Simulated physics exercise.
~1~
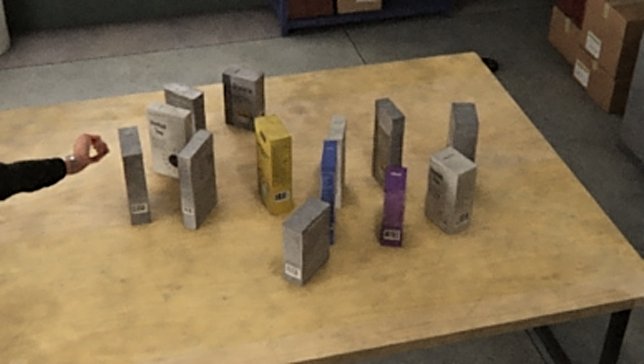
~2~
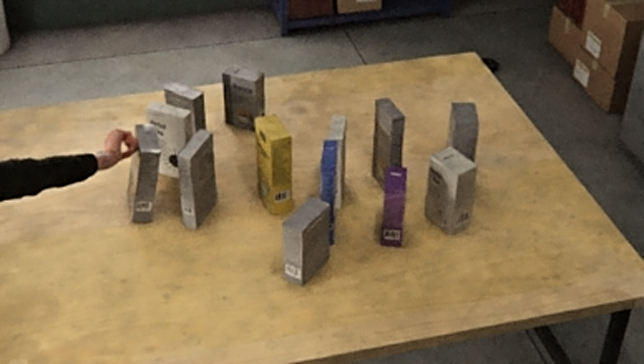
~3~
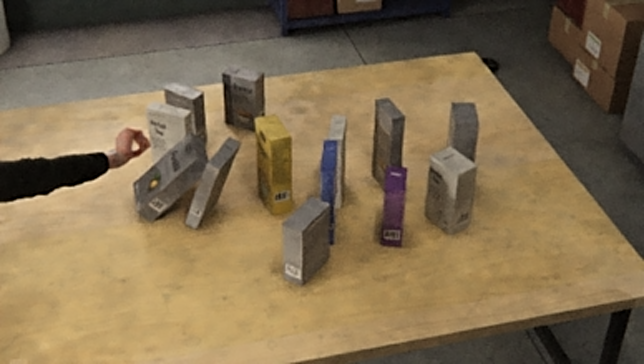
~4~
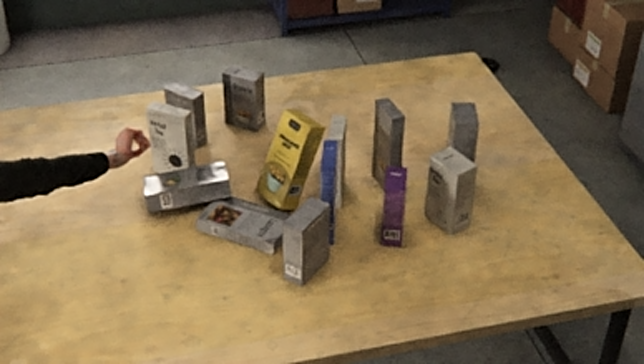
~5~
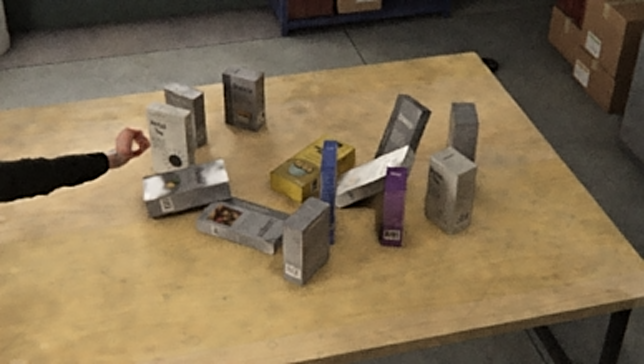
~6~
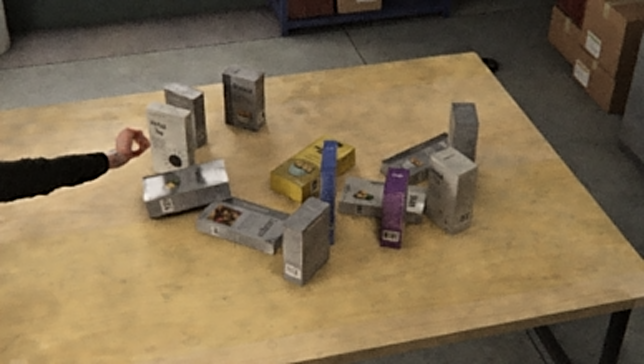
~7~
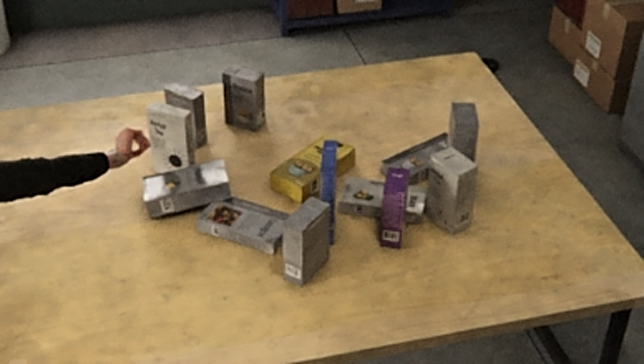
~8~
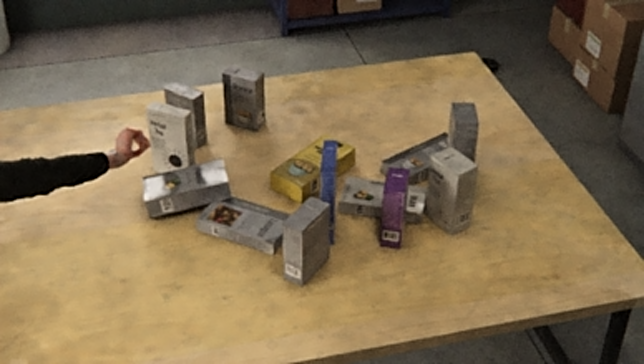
The clip opens on a wooden table where a loose crowd of upright boxes stands, mostly grey, with a yellow, a blue and a purple one among them. From the left, a hand reaches in and pushes the nearest grey box, which tips right into its grey neighbour. Both topple onto their sides while the hand hovers nearby, and the yellow box leans over. It falls flat as a pale box behind the blue one drops to the right, tilting a dark grey box that then goes down too. Everything settles, with the blue and purple boxes still upright.
